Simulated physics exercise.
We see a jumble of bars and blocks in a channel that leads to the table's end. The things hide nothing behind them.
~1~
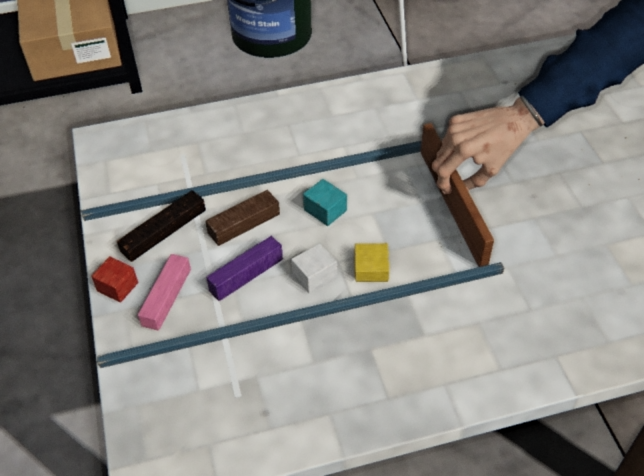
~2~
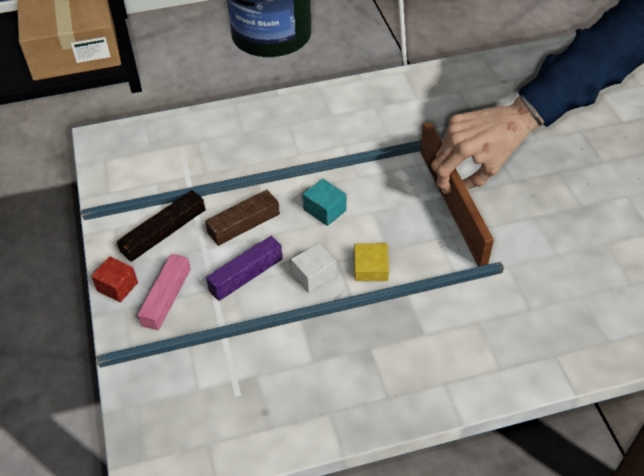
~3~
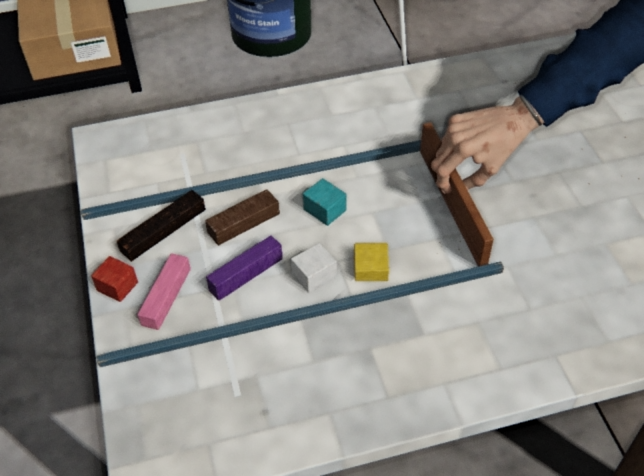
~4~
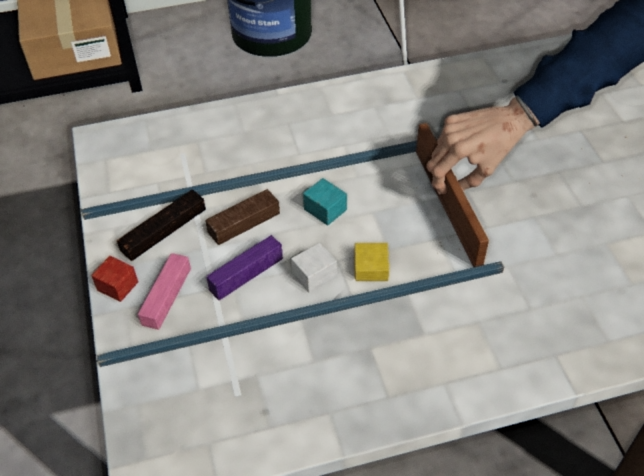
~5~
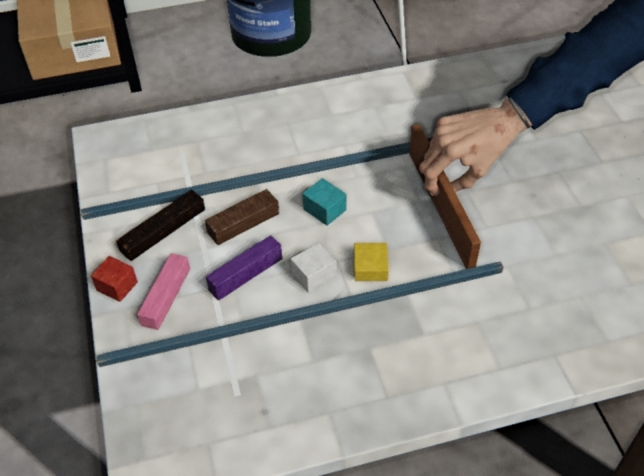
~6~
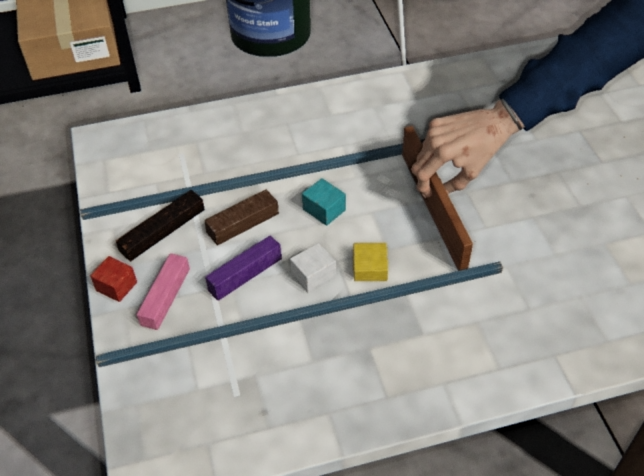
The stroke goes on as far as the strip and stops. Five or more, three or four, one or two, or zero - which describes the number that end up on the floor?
It sends over the edge not one piece.
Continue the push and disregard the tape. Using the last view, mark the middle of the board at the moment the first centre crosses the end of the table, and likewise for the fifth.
About (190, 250) and about (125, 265).
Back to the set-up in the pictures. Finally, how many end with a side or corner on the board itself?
The answer is 4.
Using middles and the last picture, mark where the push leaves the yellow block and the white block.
Near (199, 304) and (165, 323).
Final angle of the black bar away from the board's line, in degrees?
The angle comes out near 70 degrees.
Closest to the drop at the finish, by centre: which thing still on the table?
Going by centres, it is the red block.
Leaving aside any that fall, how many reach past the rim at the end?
The count is 1.
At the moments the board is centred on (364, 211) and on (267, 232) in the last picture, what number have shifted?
By then 1, and later 5.
Soon after, none off yet; red block at rest near (114, 279); pink bar at rest near (164, 291); black bar at rest near (161, 225).
Then, none off yet; red block at rest near (114, 279); pink bar moving near (160, 291); black bar at rest near (159, 224).
At rest, the number that fall off is zero.
